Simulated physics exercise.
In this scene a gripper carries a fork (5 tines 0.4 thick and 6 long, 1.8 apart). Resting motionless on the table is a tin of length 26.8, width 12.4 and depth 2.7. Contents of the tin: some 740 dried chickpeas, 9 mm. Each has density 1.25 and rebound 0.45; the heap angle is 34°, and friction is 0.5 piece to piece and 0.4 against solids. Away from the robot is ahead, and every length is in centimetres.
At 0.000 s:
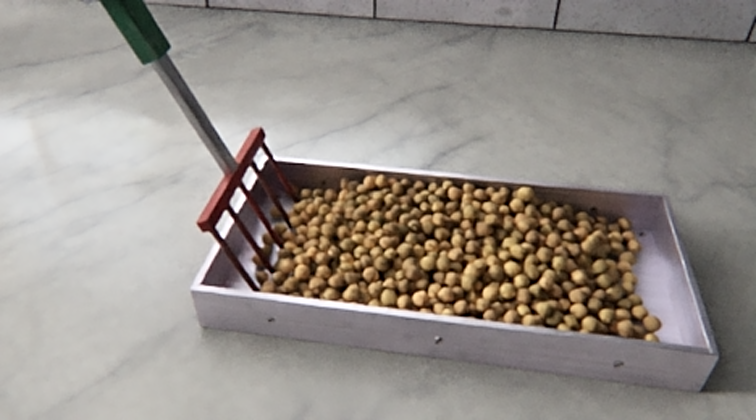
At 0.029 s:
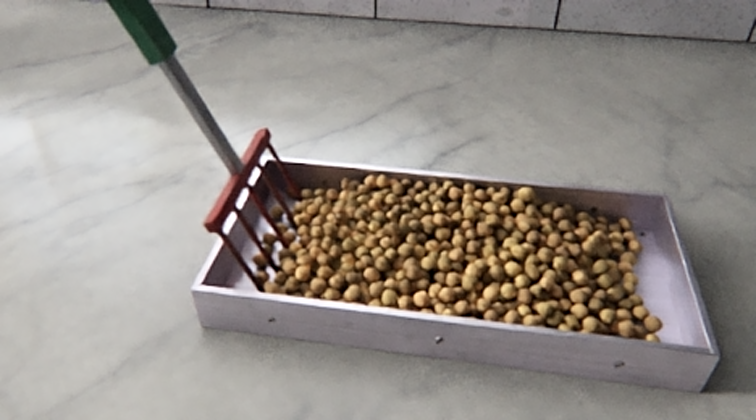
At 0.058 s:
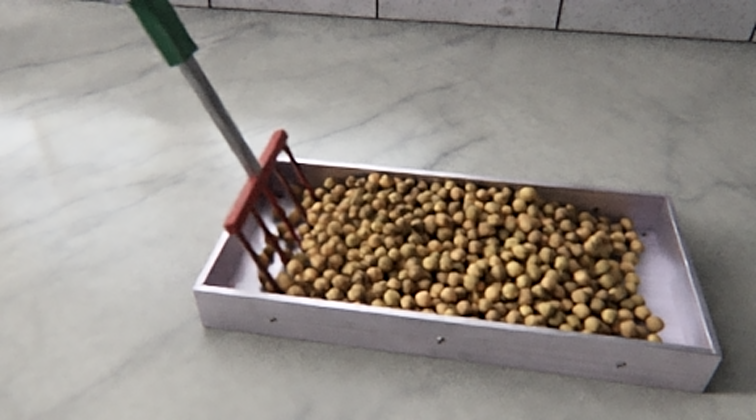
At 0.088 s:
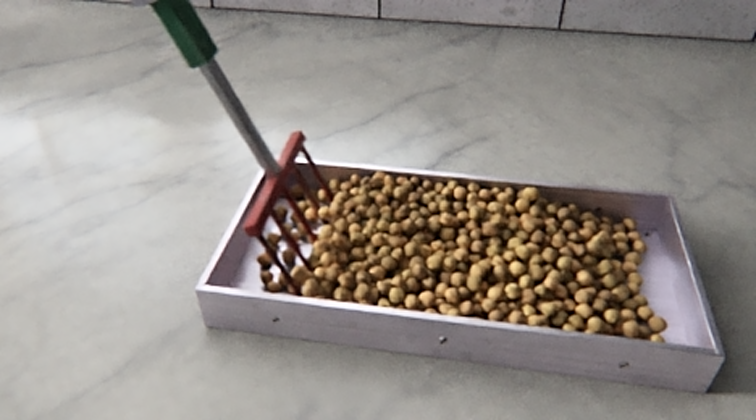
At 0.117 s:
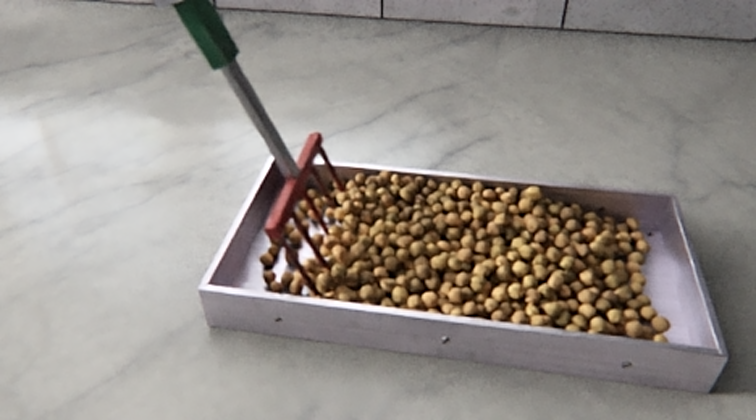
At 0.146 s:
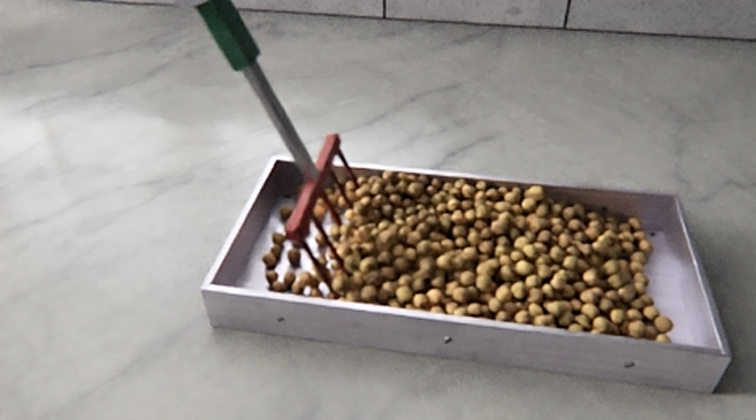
On a grey marbled surface, a red fork on a green and silver handle moved steadily right through a shallow tray of chickpeas, leaving a few scattered behind its tines.
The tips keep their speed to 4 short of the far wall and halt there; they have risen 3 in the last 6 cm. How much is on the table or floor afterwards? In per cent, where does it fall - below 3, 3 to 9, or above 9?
It falls from 3 to 9 per cent.
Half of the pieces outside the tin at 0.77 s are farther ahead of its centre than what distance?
That works out to about 14 cm.
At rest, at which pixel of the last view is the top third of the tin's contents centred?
Centre of top third: Approx. (632, 261).
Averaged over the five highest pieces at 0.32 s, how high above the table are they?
Roughly 4 centimetres.
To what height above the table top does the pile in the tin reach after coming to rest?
4.5 cm, roughly.
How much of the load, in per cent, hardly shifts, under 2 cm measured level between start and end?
Roughly 15 percent.
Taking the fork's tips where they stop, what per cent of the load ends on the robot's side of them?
I'd say close to 65 per cent of it.
After 0.32 s, sloping 67°, highest piece 4 above the table; 742 in the tin.
After 0.49 s, sloping 67°, highest piece 6 above the table; 737 in the tin, 1 on the table or floor, 4 in flight or on the tool.
After 0.77 s, sloping 67°, highest piece 4 above the table; 706 in the tin, 36 on the table or floor.
After 1.47 s, sloping 67°, highest piece 4 above the table; 702 in the tin, 40 on the table or floor.
In the end, 702 in the tin, 40 on the table or floor. That is 5 % on the table or floor.
